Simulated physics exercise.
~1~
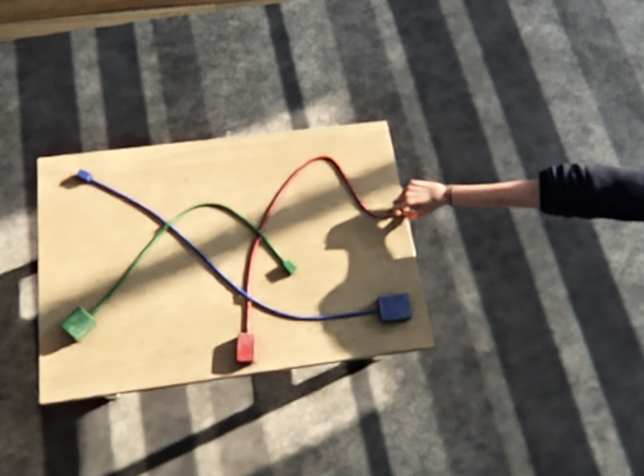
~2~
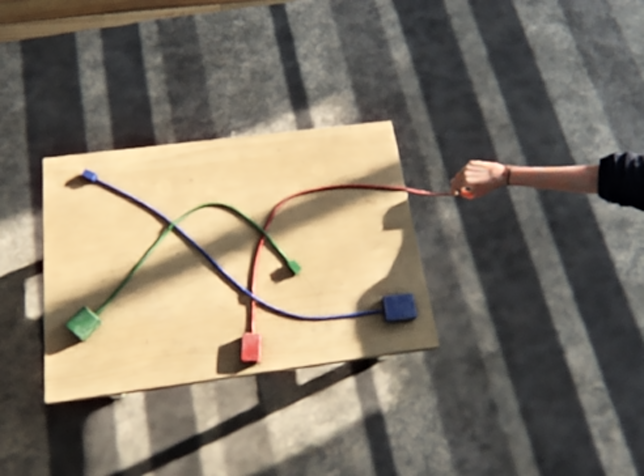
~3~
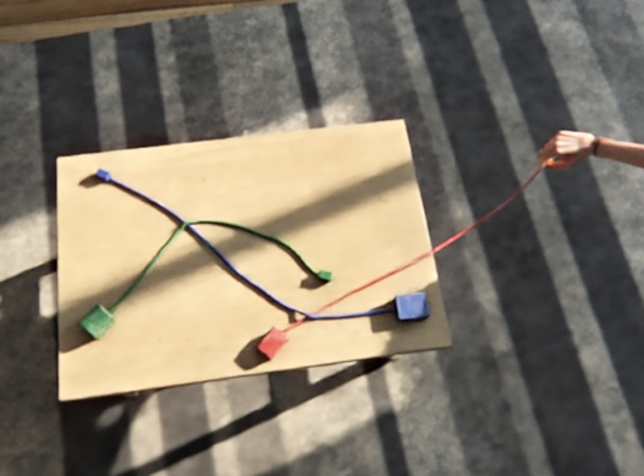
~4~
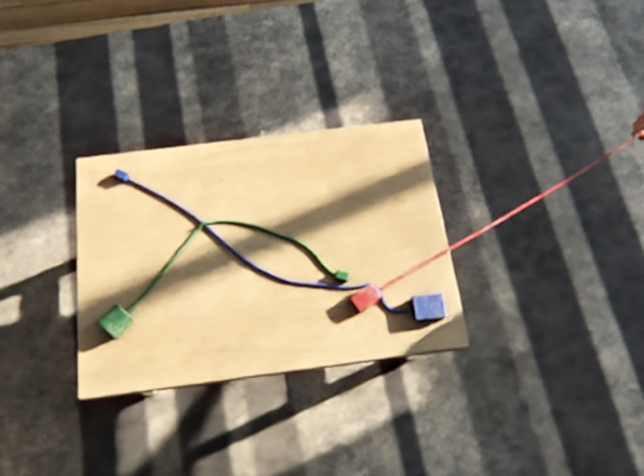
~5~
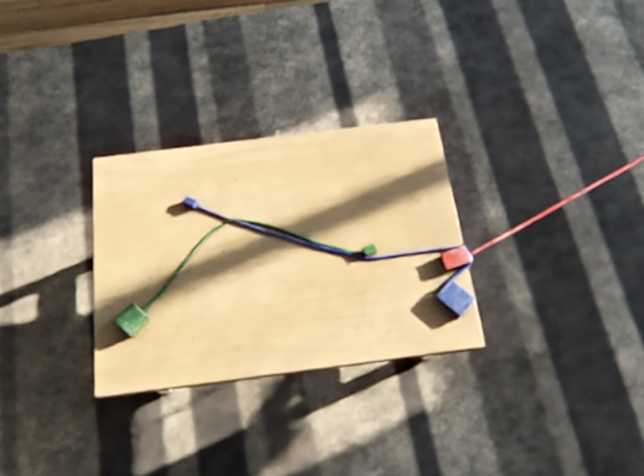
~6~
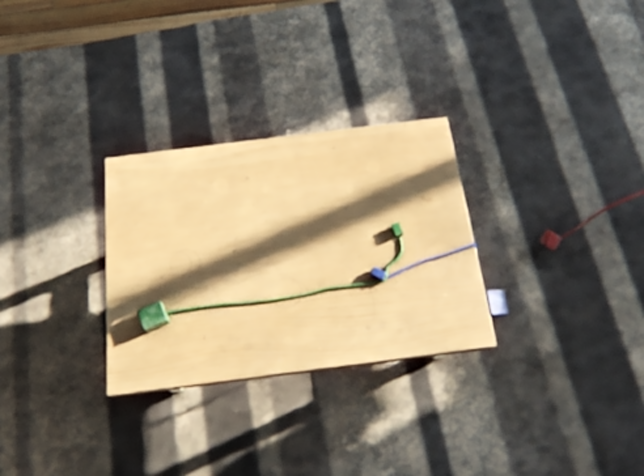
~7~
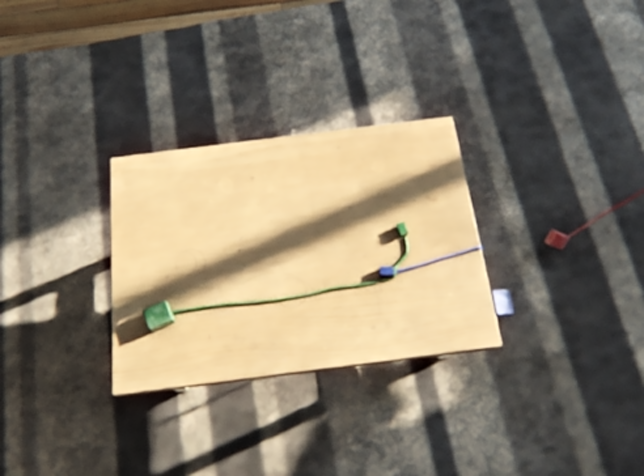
A hand pulled the red cable rightward off a wooden desk, its charger snagging the blue cable and dragging it along, and by the end the red and blue chargers were over the edge while the green one stayed on top.
